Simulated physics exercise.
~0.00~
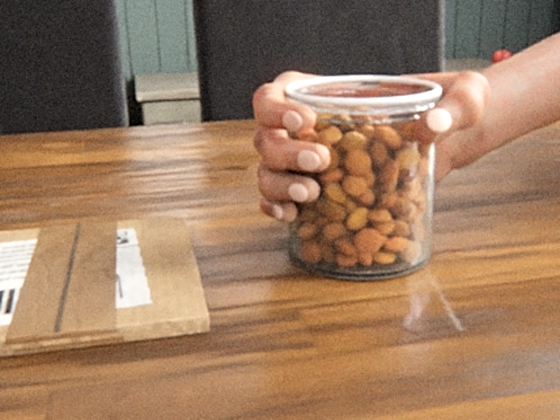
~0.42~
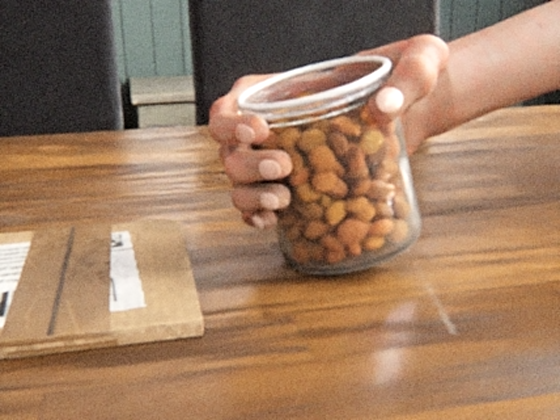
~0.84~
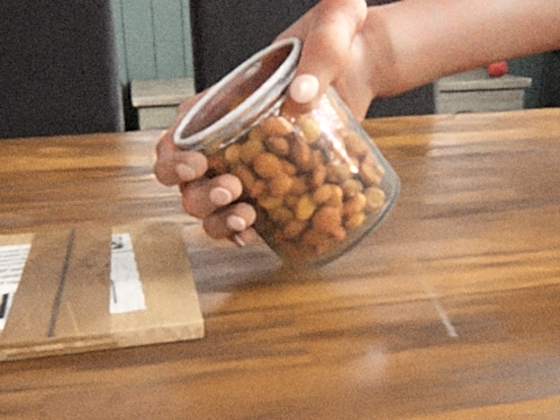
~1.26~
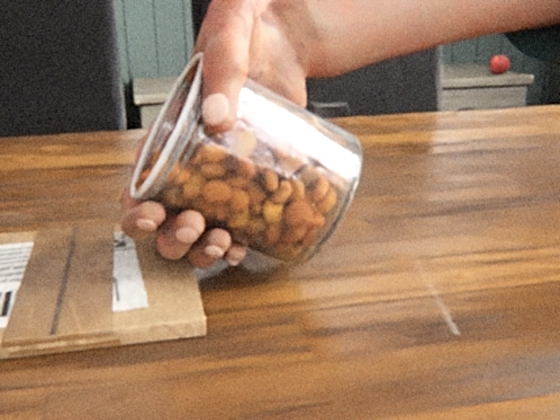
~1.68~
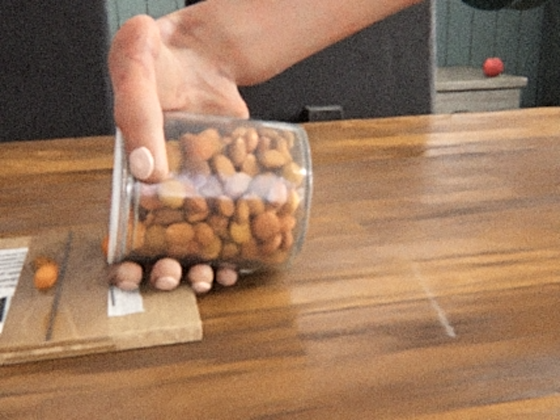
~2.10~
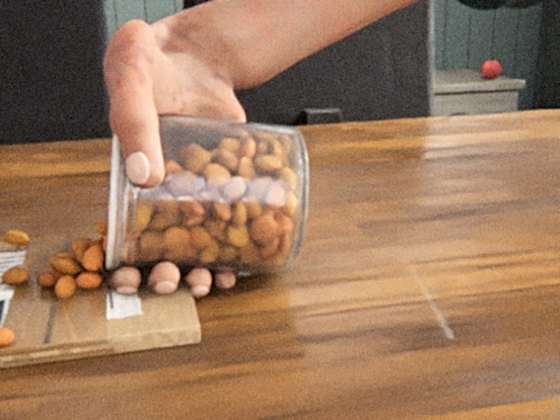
To begin with, a hand grips an open, see-through jar of brown kibble pieces standing upright on a wooden table, with a flat cardboard box to its left. The hand lifts the jar slightly and tilts it leftward, with everything still inside. It keeps moving left toward the box as the tilt steepens and the pieces shift along the lower side. The jar then lies nearly flat with its mouth over the box, and a first piece appears on the cardboard. A few more pieces spill into a small cluster, while most remain in the jar, still held on its side.
